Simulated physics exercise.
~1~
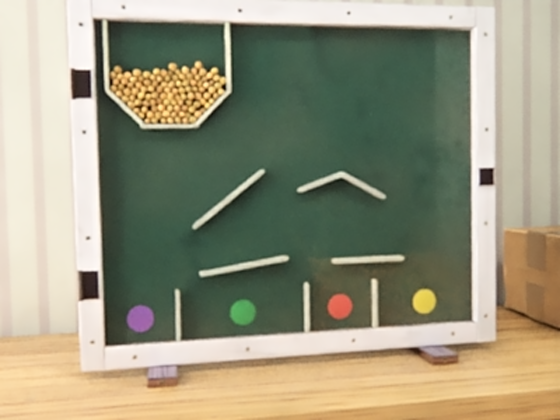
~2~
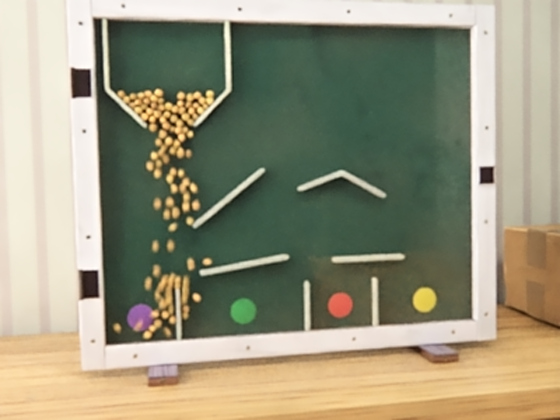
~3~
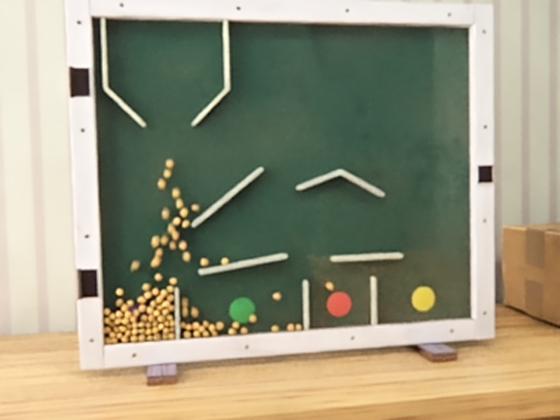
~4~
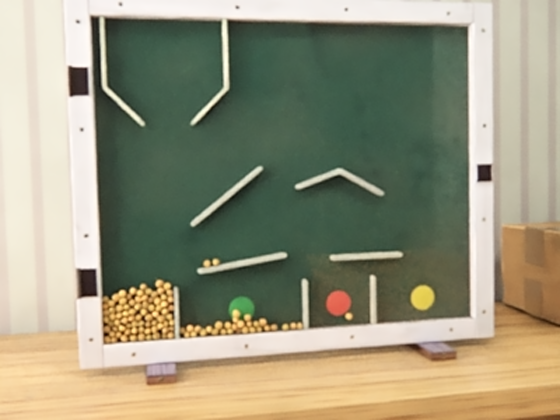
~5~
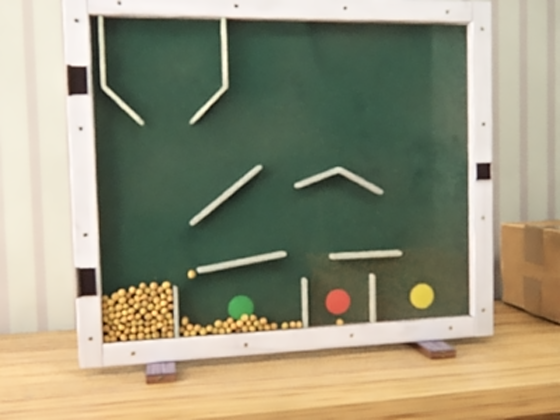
Framed green display board with a hopper spilling wooden beads past ledges, most filling the purple-stickered bin and fewer settling in green.
